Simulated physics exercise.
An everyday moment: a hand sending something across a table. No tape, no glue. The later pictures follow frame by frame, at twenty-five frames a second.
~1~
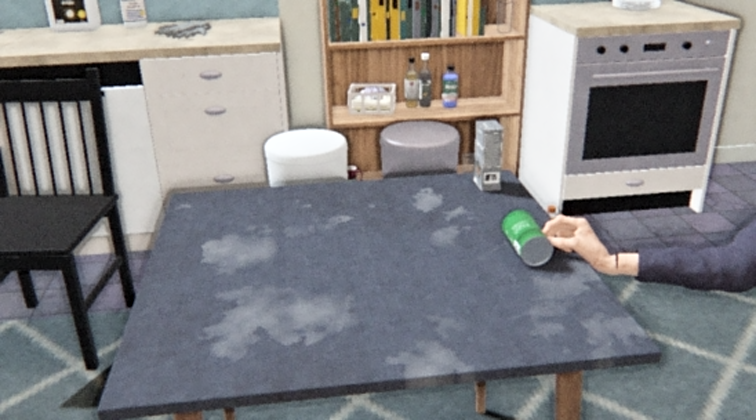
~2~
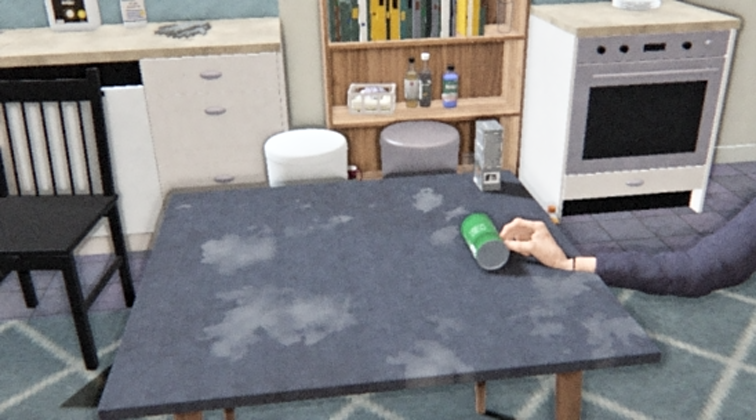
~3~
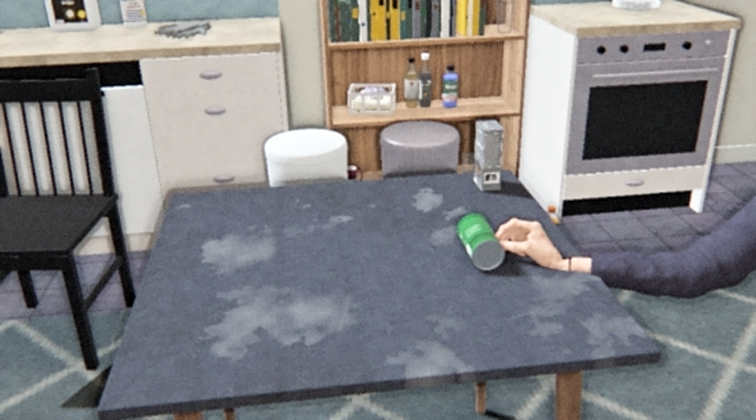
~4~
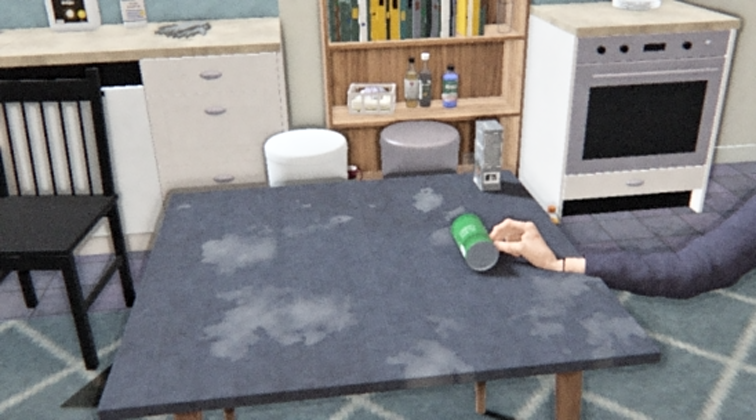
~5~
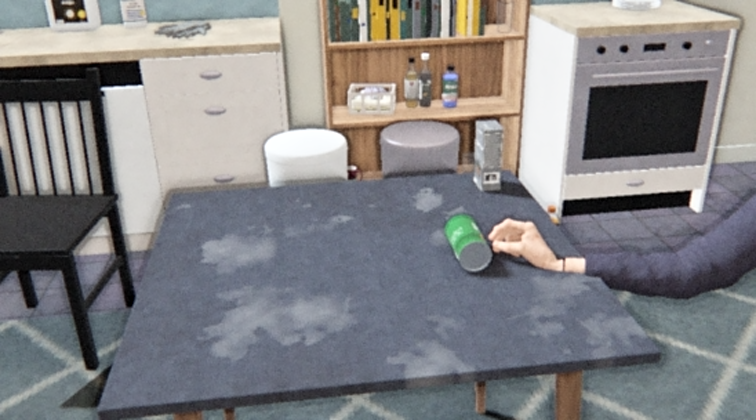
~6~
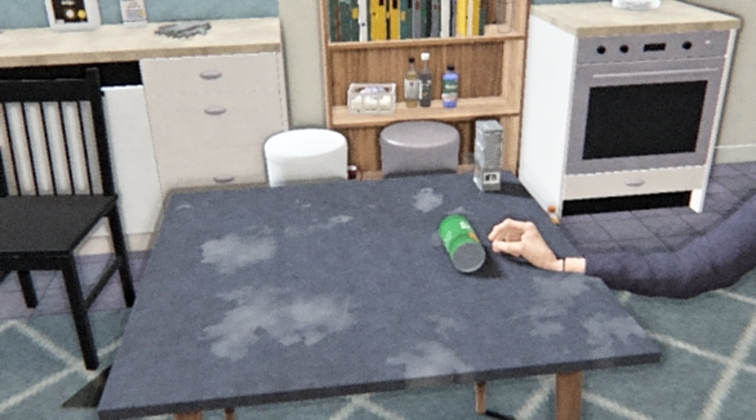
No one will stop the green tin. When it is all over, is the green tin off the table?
The green tin is still on the table.
Then, 0.10 s on from there, green tin shifted about its own width near (448, 244).
Then, 0.30 s on from there, green tin shifted about its own width near (426, 246).
Then, 0.50 s on from there, green tin shifted well along near (414, 247).
In the end, moved from the start, green tin. At the end, from the last picture's camera, green tin near (411, 248).
